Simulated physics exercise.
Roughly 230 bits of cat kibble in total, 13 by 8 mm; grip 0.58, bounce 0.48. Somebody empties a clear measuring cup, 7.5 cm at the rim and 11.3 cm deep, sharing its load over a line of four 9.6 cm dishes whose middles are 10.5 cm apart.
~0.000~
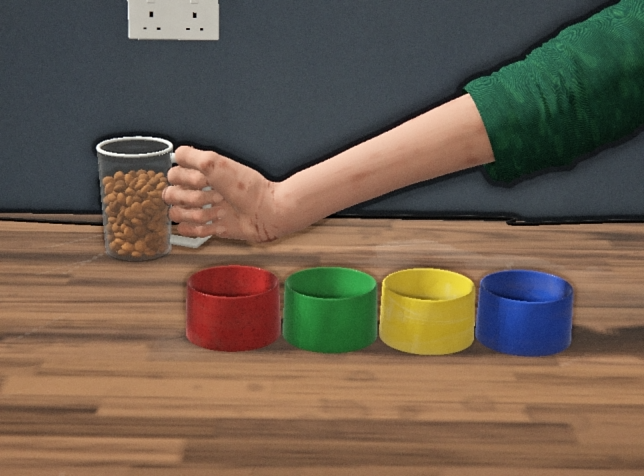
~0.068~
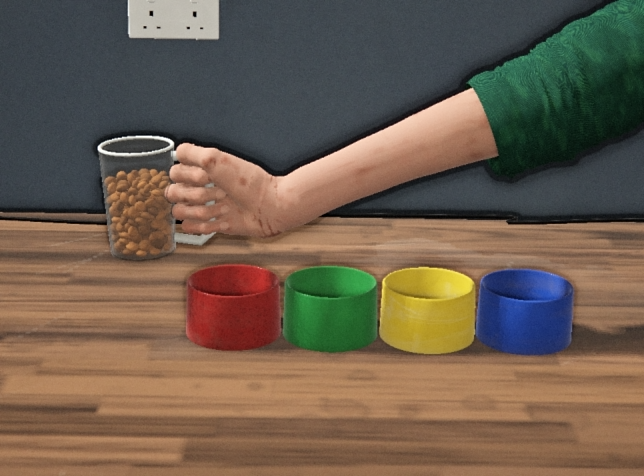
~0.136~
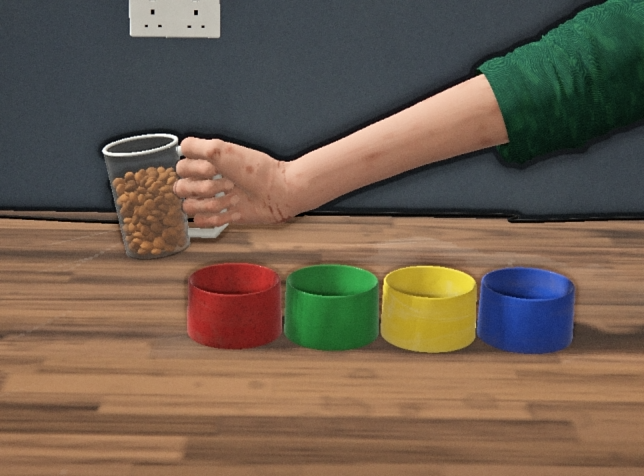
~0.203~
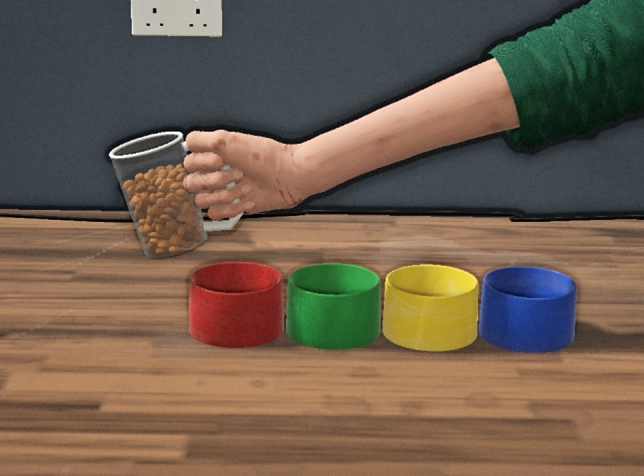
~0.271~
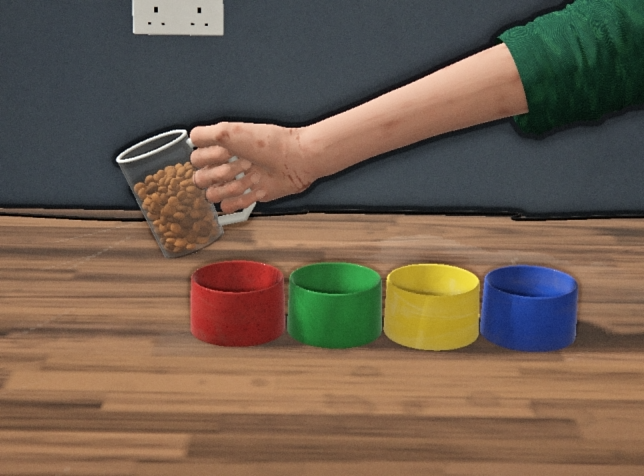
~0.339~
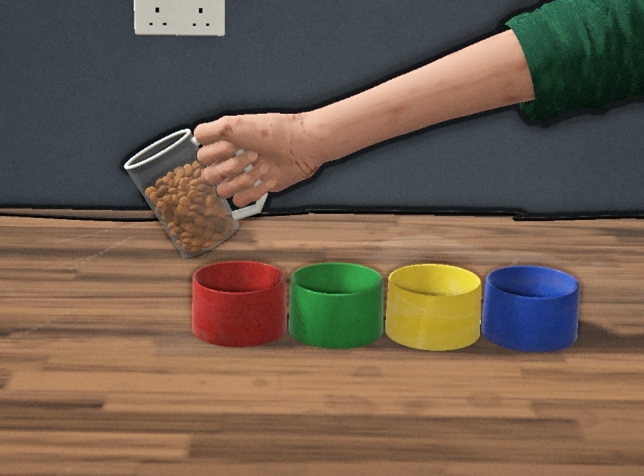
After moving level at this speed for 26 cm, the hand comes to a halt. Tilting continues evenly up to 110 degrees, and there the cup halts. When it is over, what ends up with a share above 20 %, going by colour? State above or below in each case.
Red: It will collect a share beyond a fifth; blue: It will collect a share of a fifth or less; green: It will collect a share beyond a fifth; yellow: It will collect a share of a fifth or less; counter: It will collect a share of a fifth or less.
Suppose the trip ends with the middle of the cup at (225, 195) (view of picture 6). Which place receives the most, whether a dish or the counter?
Most of it ends up at counter.
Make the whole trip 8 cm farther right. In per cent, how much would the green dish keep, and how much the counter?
In that case the green dish gets 40 and the counter 10.
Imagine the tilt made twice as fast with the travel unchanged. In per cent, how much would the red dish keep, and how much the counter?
Result - red: 40; counter: 20.
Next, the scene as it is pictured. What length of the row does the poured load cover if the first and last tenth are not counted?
About 13 cm.
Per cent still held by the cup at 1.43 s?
Some 70 per cent of the load.
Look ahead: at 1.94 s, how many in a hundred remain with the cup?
40 per cent.
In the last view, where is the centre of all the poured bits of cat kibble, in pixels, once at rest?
I'd put it at about (317, 316).
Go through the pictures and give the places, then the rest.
The first picture shows cup at (137, 200), tilt 0 degrees, lip at (99, 147), moved 0.0 cm; middle of the pieces at (133, 213); red dish at (233, 282); green dish at (331, 283); yellow dish at (429, 285); blue dish at (527, 287).
The second picture shows cup at (140, 199), tilt 2 degrees, lip at (100, 147), moved 0.3 cm; middle of the pieces at (137, 212).
The third picture shows cup at (150, 197), tilt 8 degrees, lip at (105, 149), moved 1.2 cm; middle of the pieces at (148, 211).
The fourth picture shows cup at (162, 196), tilt 15 degrees, lip at (112, 154), moved 2.2 cm; middle of the pieces at (161, 210).
The fifth picture shows cup at (173, 195), tilt 22 degrees, lip at (119, 159), moved 3.3 cm; middle of the pieces at (175, 210).
The sixth picture shows cup at (185, 196), tilt 28 degrees, lip at (127, 165), moved 4.4 cm; middle of the pieces at (188, 210); red dish at (239, 277); green dish at (337, 279); yellow dish at (435, 281); blue dish at (533, 282). The cup turns about 100 degrees a second and travels 16 cm a second.
After 0.99 s, tilt 95 degrees; cup holds 100 %.
After 1.43 s, tilt 110 degrees; cup holds 70 %, red 25 %, green 5 %.
After 1.94 s, tilt 110 degrees; cup holds 40 %, red 25 %, green 30 %.
By 3.9 s all is still; red 25 %, blue 0 %, green 55 %, yellow 0 %, counter 5 %, cup 10 %.
